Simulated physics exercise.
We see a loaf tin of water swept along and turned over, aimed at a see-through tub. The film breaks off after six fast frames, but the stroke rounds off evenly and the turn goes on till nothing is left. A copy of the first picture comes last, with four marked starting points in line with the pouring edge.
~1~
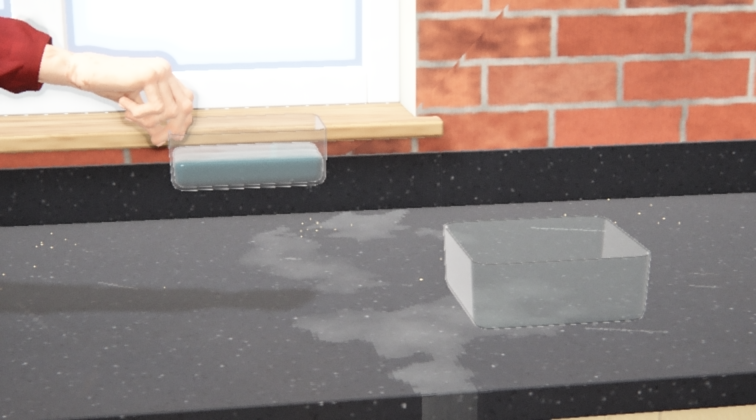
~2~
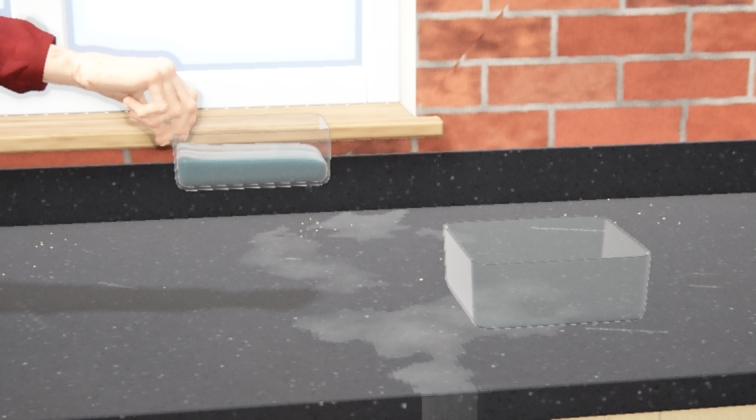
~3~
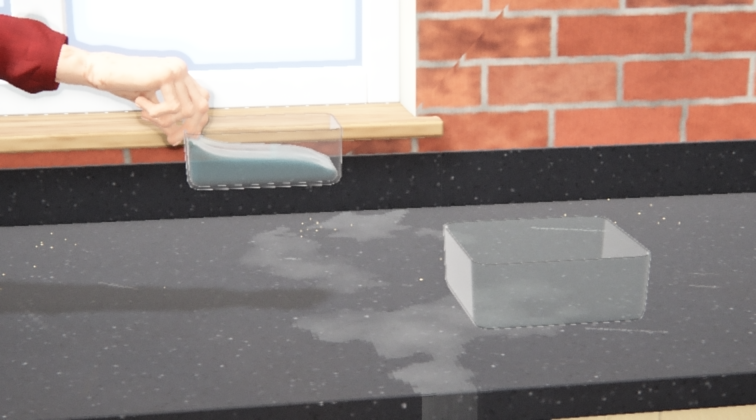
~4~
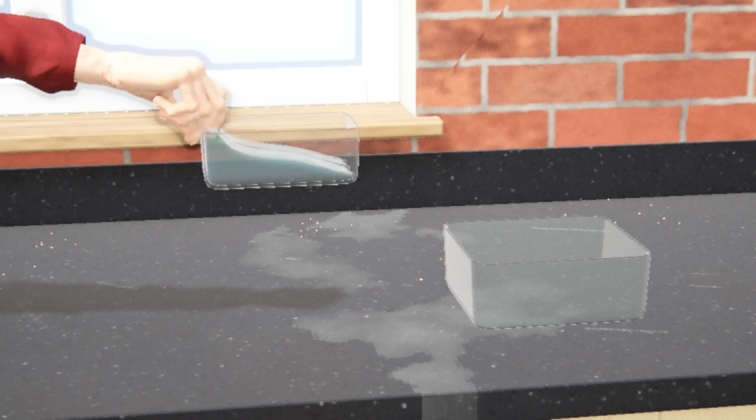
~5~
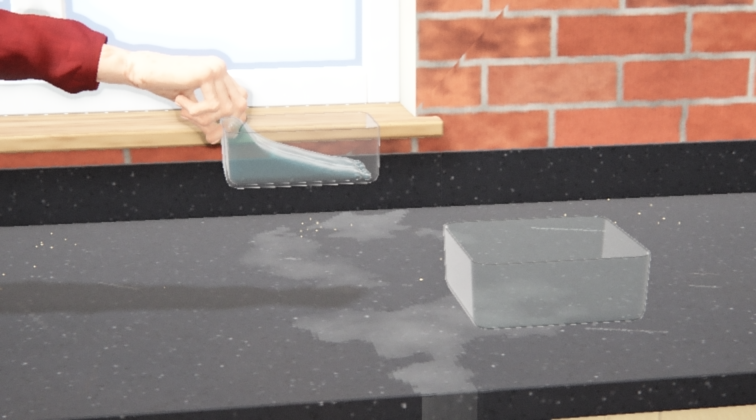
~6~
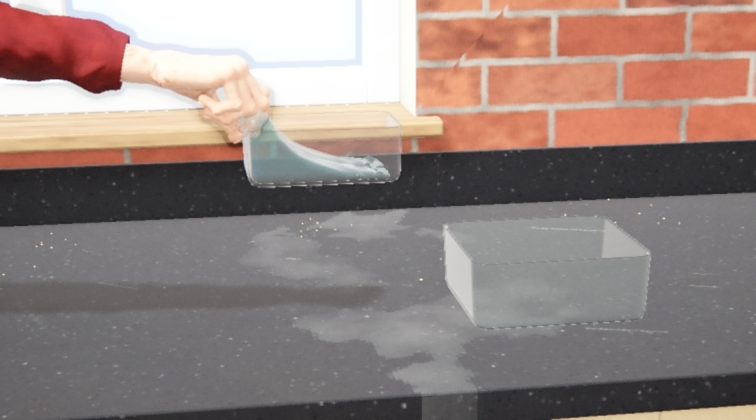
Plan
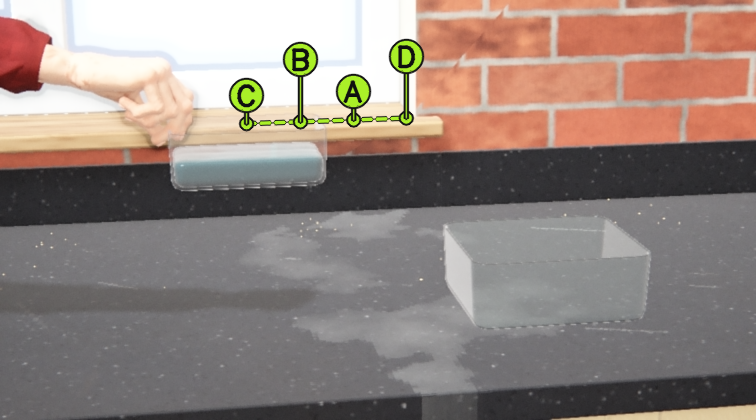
A hand in a red sleeve moved a clear container of bluish water to the right above a dark speckled counter, and the water sloshed up its left side while an open see-through tub sat still.
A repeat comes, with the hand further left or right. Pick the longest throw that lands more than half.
Choose A.
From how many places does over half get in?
Two of the four.
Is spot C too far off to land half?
Yes.
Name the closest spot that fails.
That would be B.
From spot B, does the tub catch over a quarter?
Yes.
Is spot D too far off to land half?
No.
On the marked copy, A at (353, 119); B at (300, 121); C at (246, 123); D at (406, 118).
Choosing A, about 61 % lands in the tub, 27 % falls short and 12 % goes beside or beyond.
Choosing B, about 36 % lands in the tub, 59 % falls short and 5 % goes beside or beyond.
Choosing C, about 17 % lands in the tub, 81 % falls short.
Choosing D, about 77 % lands in the tub, 7 % falls short and 17 % goes beside or beyond.
